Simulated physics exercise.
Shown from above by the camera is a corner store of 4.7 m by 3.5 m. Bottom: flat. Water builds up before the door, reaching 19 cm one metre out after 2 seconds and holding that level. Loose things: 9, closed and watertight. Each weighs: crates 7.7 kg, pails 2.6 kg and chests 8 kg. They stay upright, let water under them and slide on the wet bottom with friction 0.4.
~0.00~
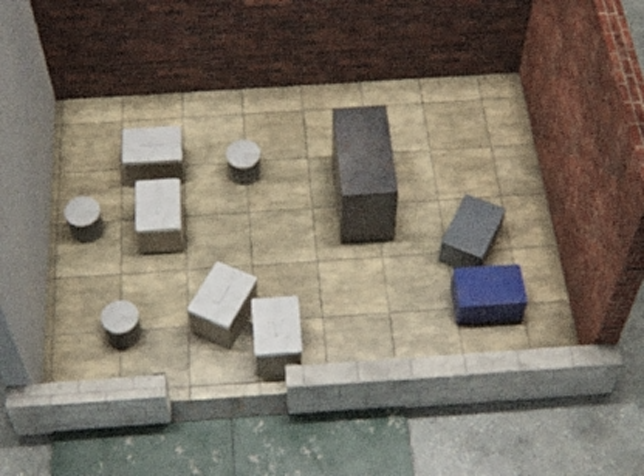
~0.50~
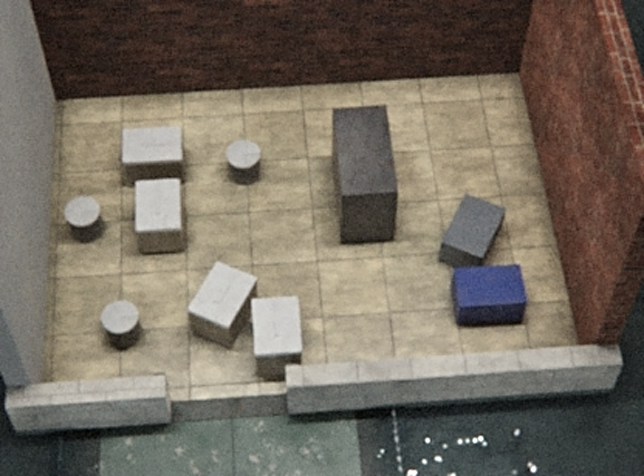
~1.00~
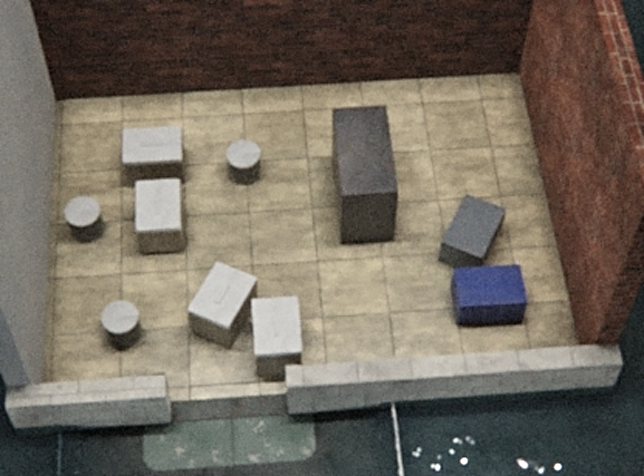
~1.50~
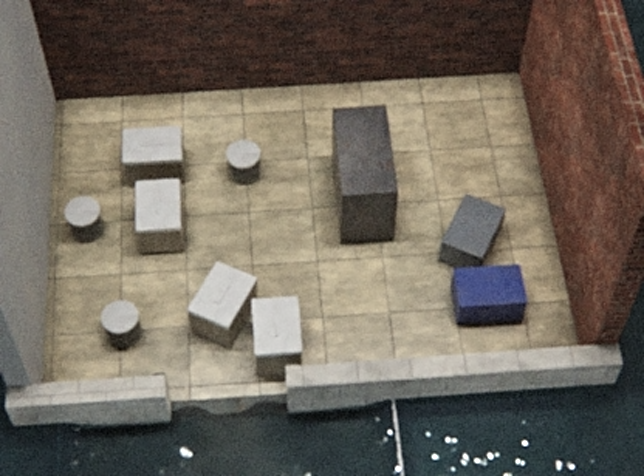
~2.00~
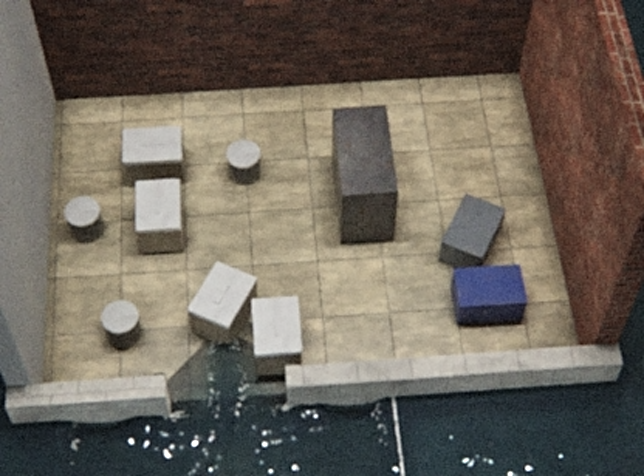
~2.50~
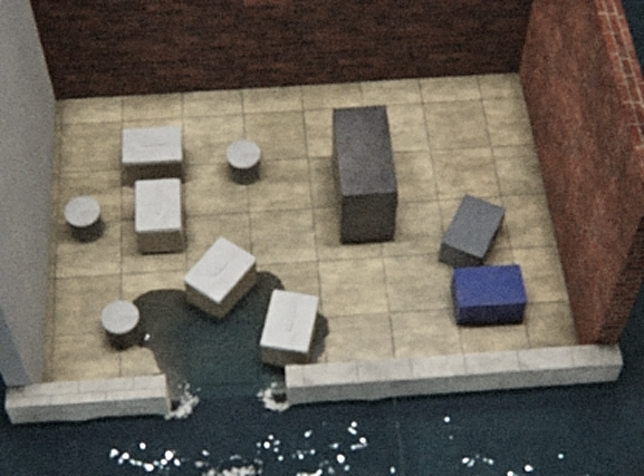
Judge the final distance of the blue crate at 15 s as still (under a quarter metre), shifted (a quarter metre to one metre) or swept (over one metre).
Prediction: It relocates a long stretch.
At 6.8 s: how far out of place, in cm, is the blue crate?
By then it has shifted roughly 0 cm.
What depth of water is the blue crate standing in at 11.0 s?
Around 5 cm.
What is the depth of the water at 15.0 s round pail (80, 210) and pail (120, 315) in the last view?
First about 15 cm, second about 10 cm.
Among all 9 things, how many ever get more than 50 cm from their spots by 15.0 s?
Answer: 9.
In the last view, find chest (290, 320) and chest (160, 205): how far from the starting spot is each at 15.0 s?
120 cm, 140 cm.
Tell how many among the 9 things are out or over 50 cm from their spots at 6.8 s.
The count is 5.
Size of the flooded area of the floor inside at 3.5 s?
I'd estimate close to 6.0 m2.
After 3.5 s the blue crate is near (490, 285), 0.0 m from its start, aground; 0 afloat.
After 6.8 s the blue crate is near (490, 285), 0.0 m from its start, aground; 5 afloat.
After 11.0 s the blue crate is near (477, 311), 0.3 m from its start, afloat; 8 afloat.
After 15.0 s the blue crate is near (320, 299), 1.5 m from its start, afloat; 9 afloat.
